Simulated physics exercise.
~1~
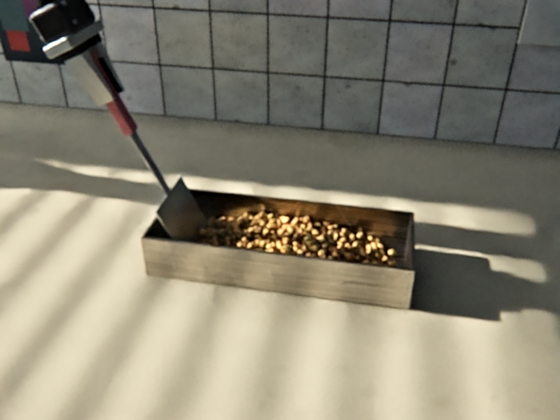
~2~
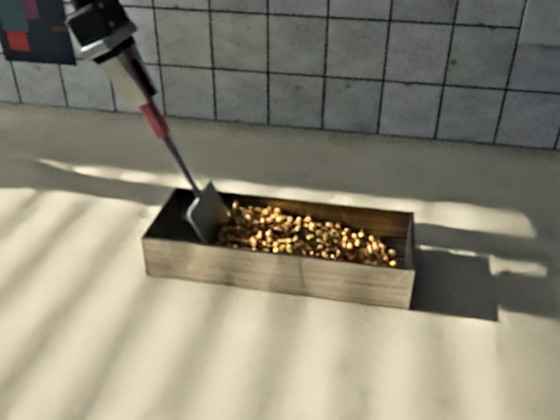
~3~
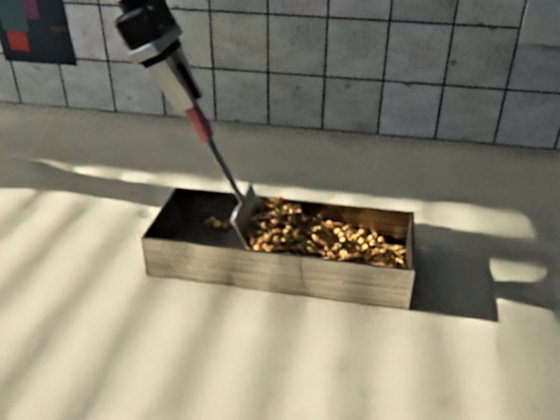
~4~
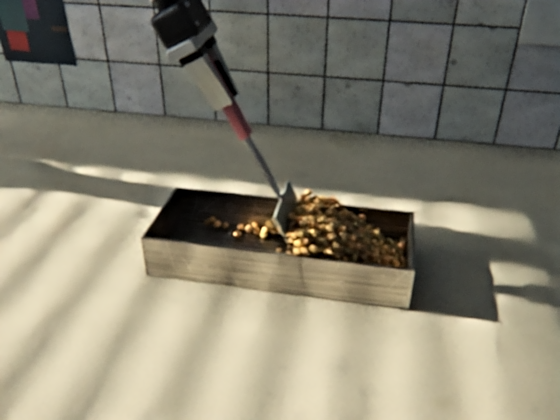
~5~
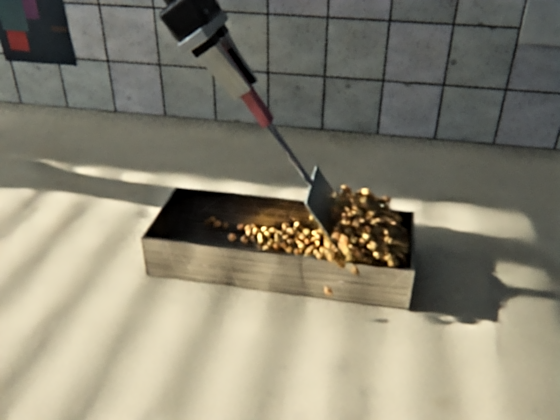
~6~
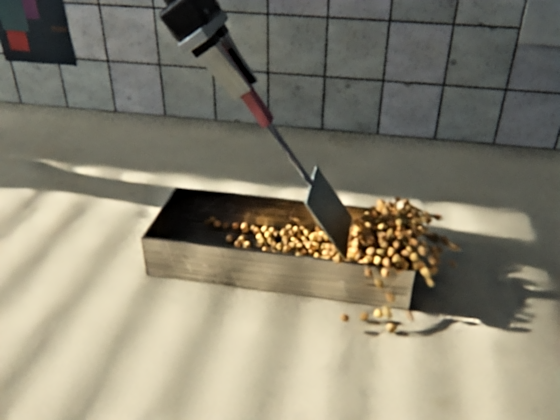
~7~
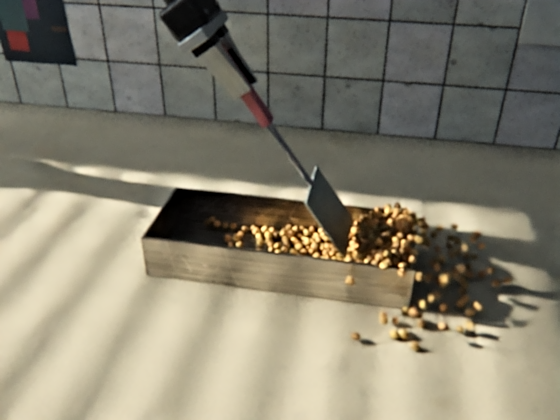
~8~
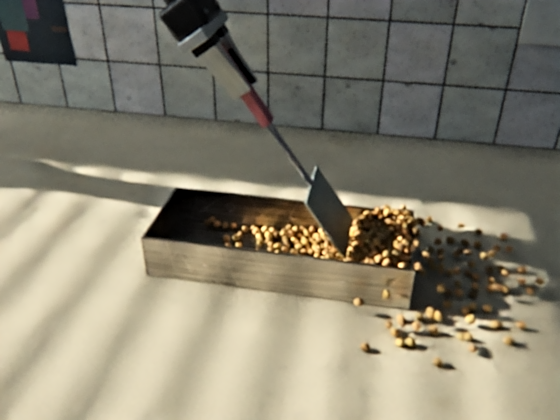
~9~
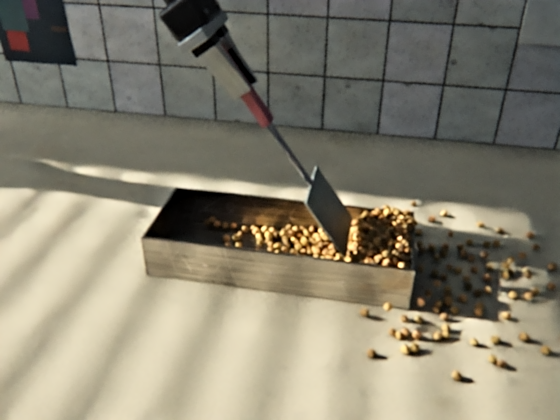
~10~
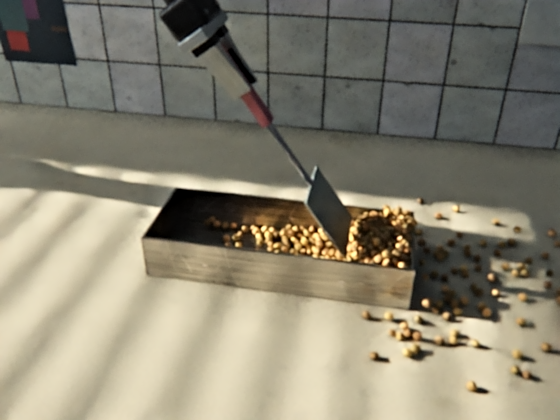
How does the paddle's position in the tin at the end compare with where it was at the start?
The paddle starts near the left end of the tin and ends well to the right, resting among the chickpeas towards the right end.
